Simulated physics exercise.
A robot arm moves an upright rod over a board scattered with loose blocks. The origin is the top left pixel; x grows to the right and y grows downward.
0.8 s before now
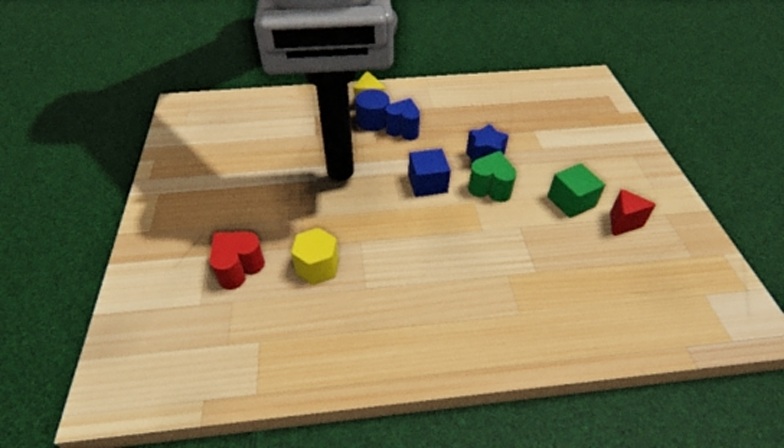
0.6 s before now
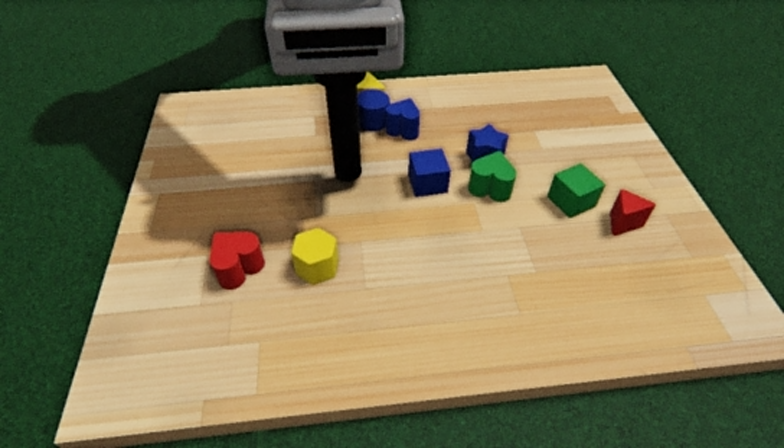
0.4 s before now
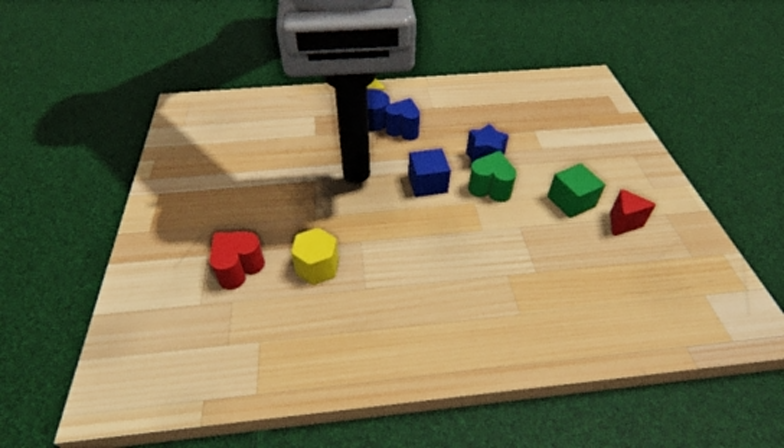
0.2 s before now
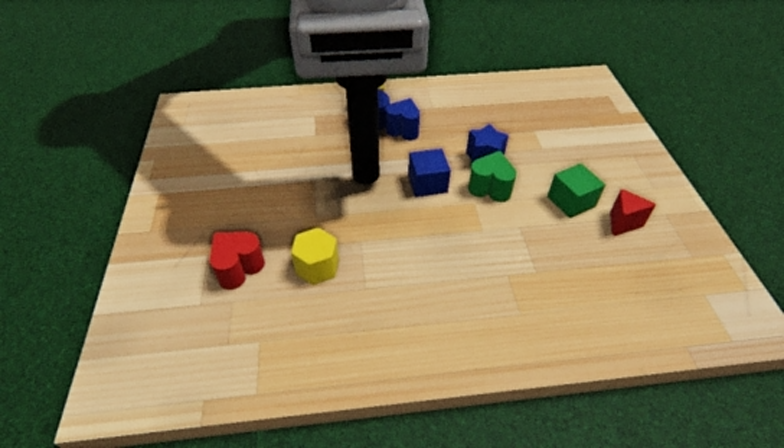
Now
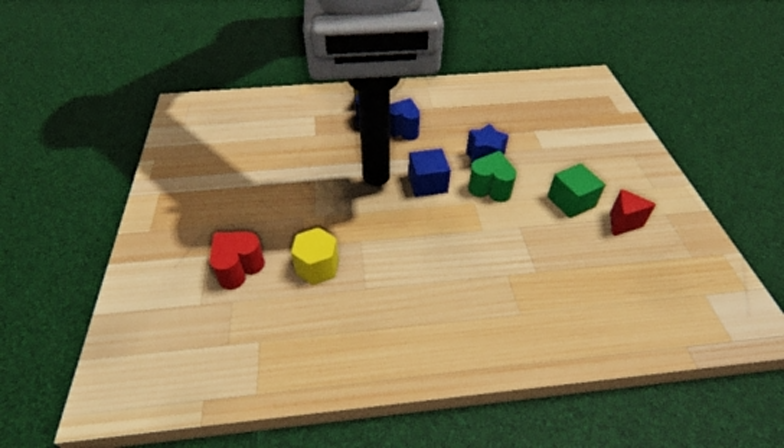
A robot arm slides its upright black rod slightly right across a board of still blocks.
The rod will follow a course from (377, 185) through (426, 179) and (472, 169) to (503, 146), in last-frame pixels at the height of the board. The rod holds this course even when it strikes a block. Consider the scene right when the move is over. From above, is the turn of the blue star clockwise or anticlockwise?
Spins counterclockwise.
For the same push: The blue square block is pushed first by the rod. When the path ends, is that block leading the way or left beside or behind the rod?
Slid off.
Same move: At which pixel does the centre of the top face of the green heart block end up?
That would be at about pixel (534, 176).
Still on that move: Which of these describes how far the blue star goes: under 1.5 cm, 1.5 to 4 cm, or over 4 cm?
By the end of the path, it will have gone past 4 cm.
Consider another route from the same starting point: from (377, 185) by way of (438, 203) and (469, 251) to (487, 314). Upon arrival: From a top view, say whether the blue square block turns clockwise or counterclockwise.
From the top: Counterclockwise.
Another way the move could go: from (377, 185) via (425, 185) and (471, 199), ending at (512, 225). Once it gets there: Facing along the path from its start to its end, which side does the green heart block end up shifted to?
Left side.
What follows on the original path. One third of the way, rod at (428, 171); blue square block at (460, 162), turned 25° clockwise; green heart block at (501, 167).
Two thirds of the way, rod at (474, 160); blue square block at (496, 165), turned 65° clockwise; blue star at (498, 130); green heart block at (534, 176).
At the end, rod at (505, 138); blue heart block in place; blue square block at (496, 165), turned 65° clockwise; blue star at (517, 107), turned 40° anticlockwise; green heart block at (534, 176).
